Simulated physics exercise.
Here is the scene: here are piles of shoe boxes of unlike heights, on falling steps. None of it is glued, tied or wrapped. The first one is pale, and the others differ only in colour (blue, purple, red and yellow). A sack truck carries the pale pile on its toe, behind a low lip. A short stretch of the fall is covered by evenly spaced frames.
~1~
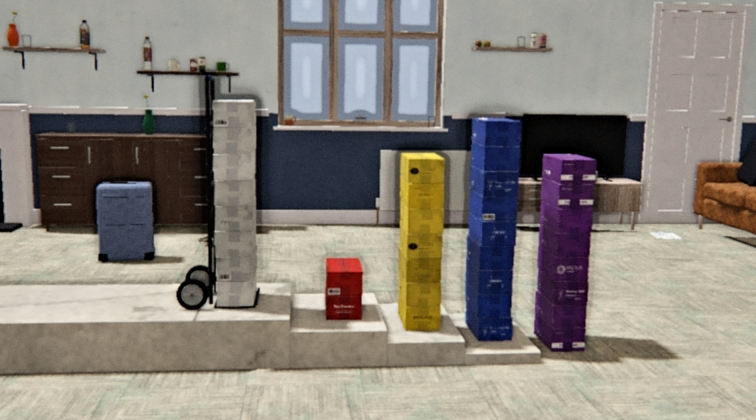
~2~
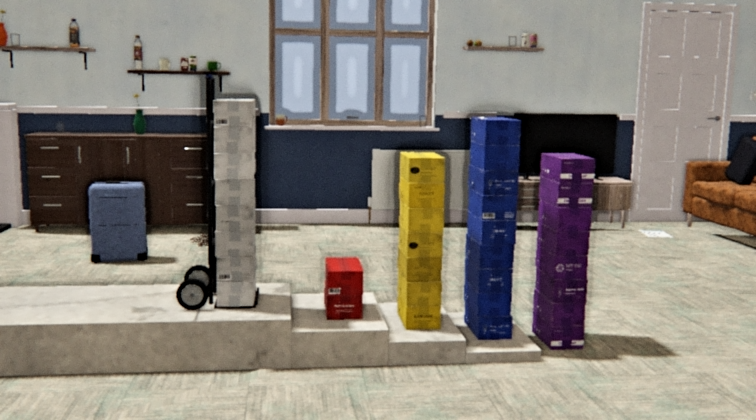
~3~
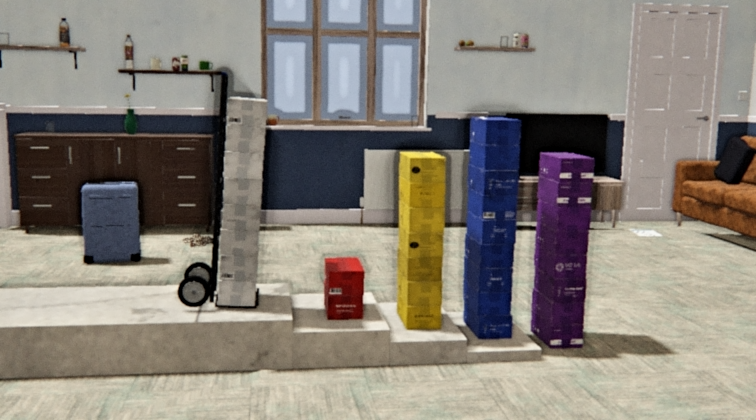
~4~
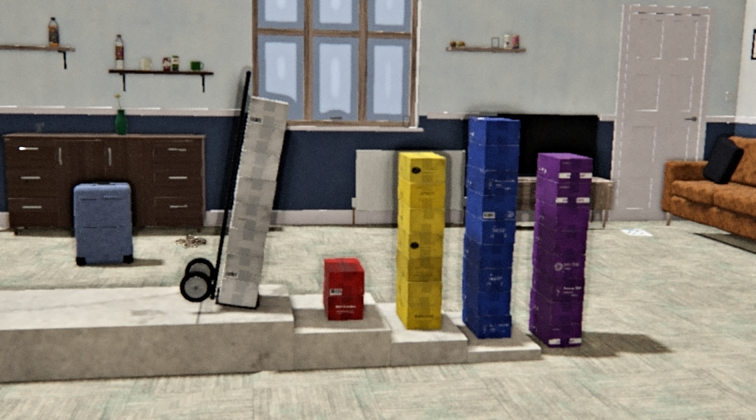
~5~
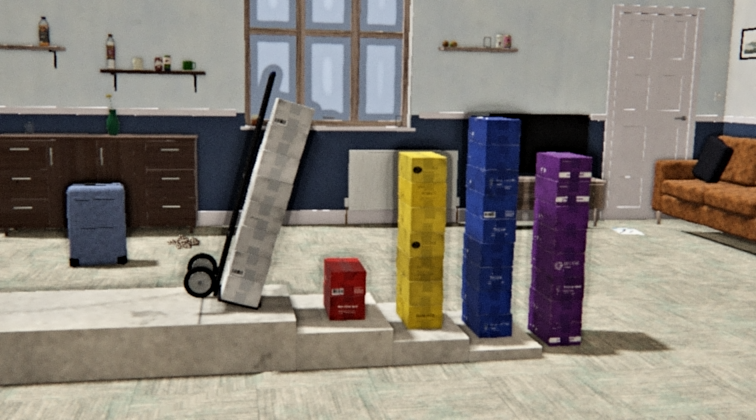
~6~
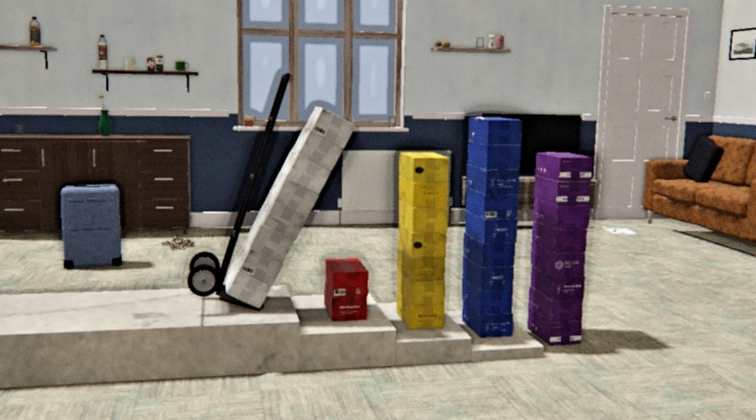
In a living room, a pale stack of boxes stood upright on a hand truck atop some low steps, then leaned steadily right with the truck, while the red, yellow, blue and purple piles stayed still.
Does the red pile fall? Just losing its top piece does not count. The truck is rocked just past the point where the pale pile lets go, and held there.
No. Holds together.
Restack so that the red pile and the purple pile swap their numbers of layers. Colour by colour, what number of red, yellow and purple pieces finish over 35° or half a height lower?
Red 7, yellow 7, purple 1.
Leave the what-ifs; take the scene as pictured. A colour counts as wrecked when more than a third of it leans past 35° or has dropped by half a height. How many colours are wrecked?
Going colour by colour, I get 3.
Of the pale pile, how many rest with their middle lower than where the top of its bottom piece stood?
Pale pieces: 5.
Soon, 8 of the pale pile down; none of the 2 red boxes down (0 of 26 in all colours); top red box unmoved; top yellow box tipped barely.
A while on, 8 of the pale pile down; none of the 2 red boxes down (0 of 26 in all colours); top red box displaced a little; top yellow box tipped clearly, a little lower.
Towards the end, 8 of the pale pile down; none of the 2 red boxes down (20 of 26 in all colours); top red box displaced a little; top yellow box tipped well over, some two heights lower.
Then, 8 of the pale pile down; none of the 2 red boxes down (20 of 26 in all colours); top red box displaced a little; top blue box upside down.
Finally, 8 of the pale pile down; none of the 2 red boxes down (20 of 26 in all colours); top red box displaced a little; top blue box upside down. Seen by the last camera, middles, top red box near (354, 277).
